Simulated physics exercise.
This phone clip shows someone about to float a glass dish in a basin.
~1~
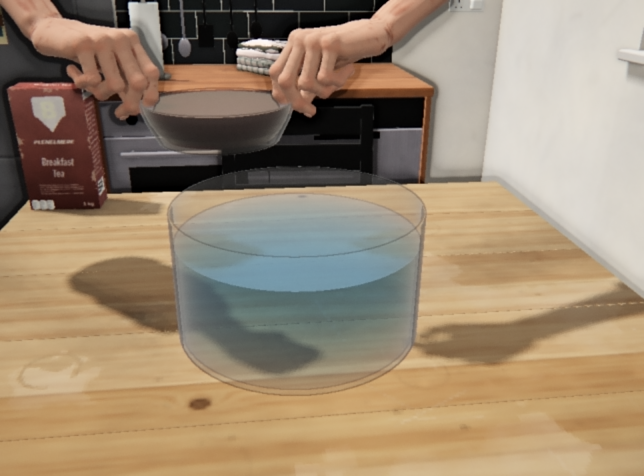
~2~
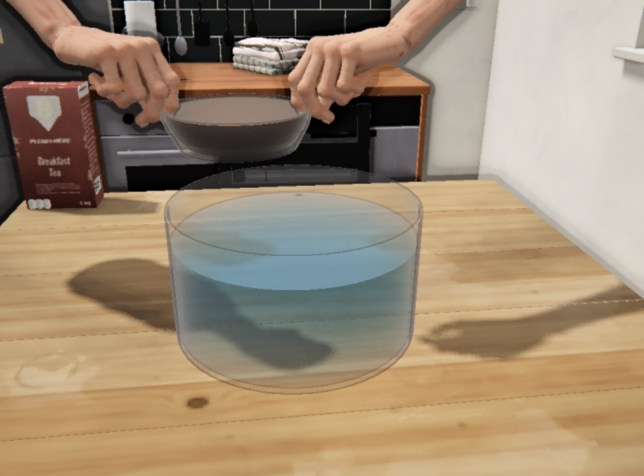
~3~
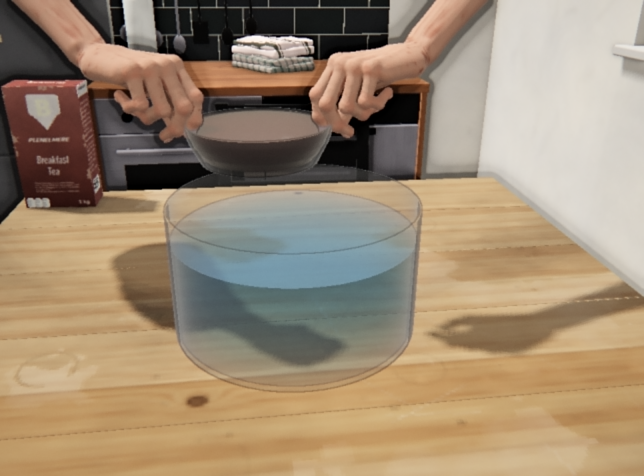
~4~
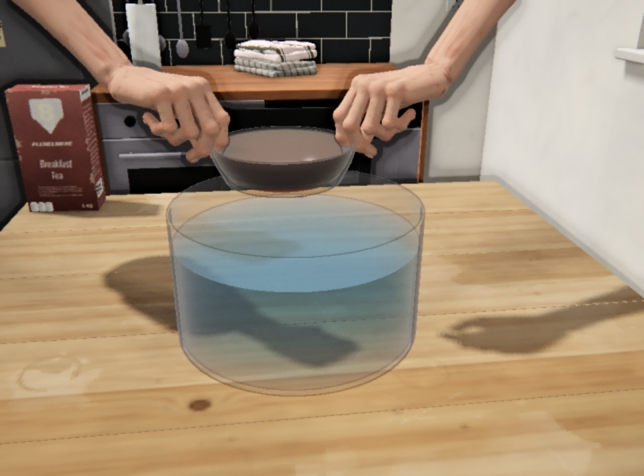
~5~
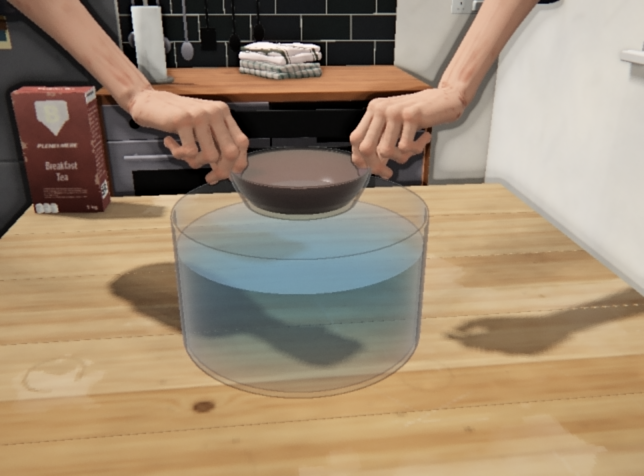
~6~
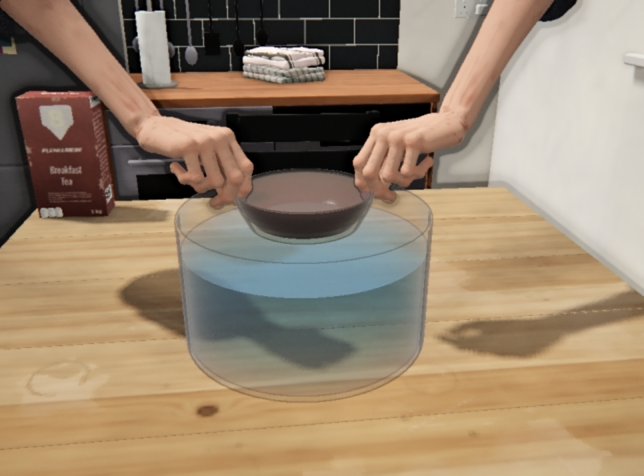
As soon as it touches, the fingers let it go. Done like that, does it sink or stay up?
It sinks.
A moment on, the dish dips into the water.
Further on, water pours in over its rim.
When it is over, the dish lies on the bottom.
